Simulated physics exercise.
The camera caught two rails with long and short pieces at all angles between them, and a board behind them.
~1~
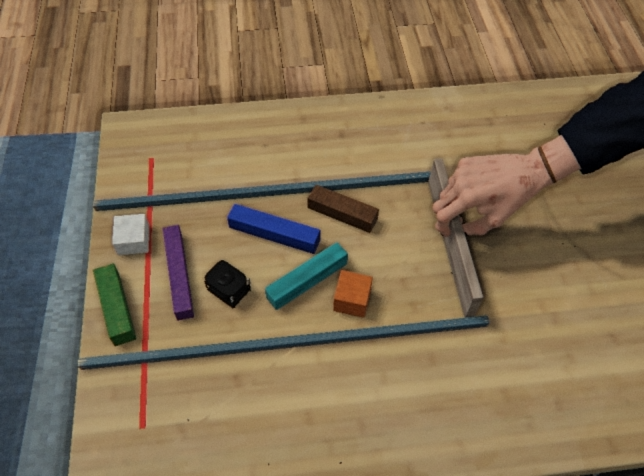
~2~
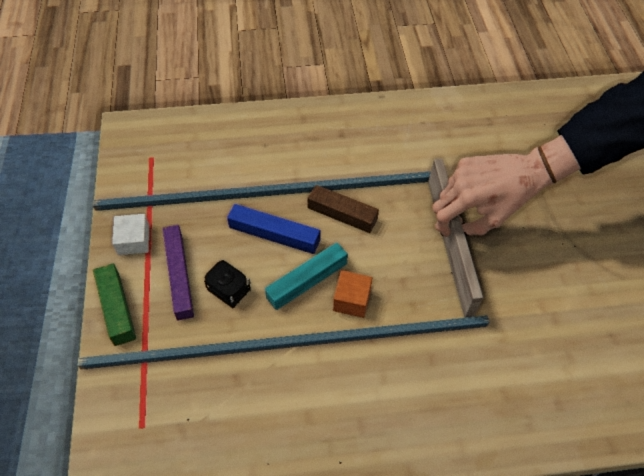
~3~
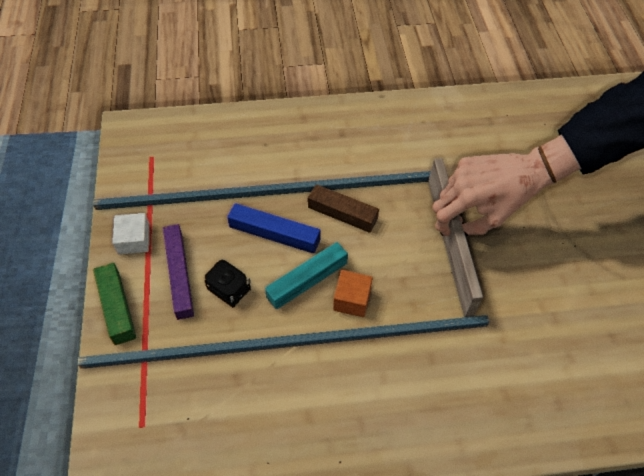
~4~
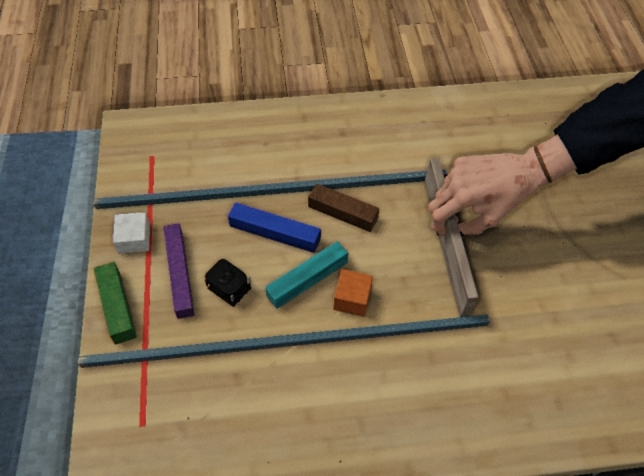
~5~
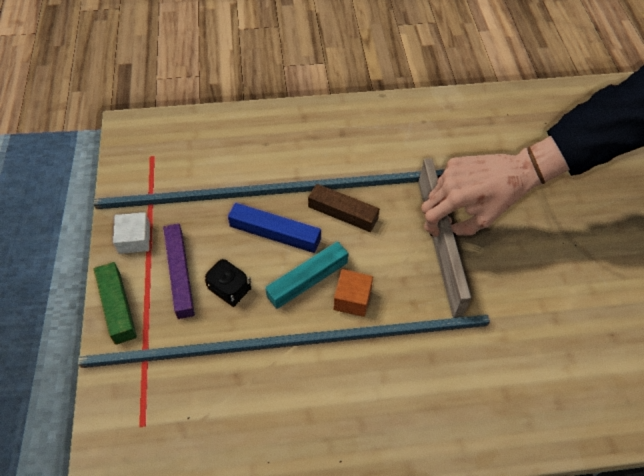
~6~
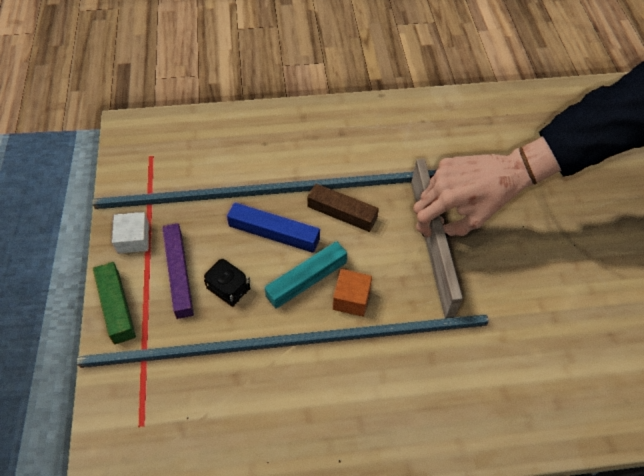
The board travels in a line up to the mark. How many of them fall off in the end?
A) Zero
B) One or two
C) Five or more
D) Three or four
The answer is D.
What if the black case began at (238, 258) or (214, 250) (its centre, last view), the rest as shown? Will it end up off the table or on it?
It never comes off from the first place and never comes off from the second.
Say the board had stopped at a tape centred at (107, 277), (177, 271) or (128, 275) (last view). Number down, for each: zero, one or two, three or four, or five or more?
Falls: Five or more; just one or two; either three or four.
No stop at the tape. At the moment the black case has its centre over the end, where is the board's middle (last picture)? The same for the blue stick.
Approx. (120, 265) for the first, approx. (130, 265) for the second.
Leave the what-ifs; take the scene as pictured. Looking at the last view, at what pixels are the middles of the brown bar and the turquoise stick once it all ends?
Final spots - brown bar (112, 226), turquoise stick (104, 305).
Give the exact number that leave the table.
3.
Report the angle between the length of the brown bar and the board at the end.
The angle is about 55 degrees.
Soon after, none off yet; green bar at rest near (114, 302); white block at rest near (131, 233); purple bar at rest near (178, 270).
Then, none off yet; green bar at rest near (114, 302); white block at rest near (131, 233); purple bar at rest near (176, 270).
Further on, none off yet; green bar moved a little near (91, 306); white block moved about its own width near (86, 240); purple bar moved about its own width near (112, 279).
At rest, the number that fall off is three or four; fallen, purple bar, white block and green bar.
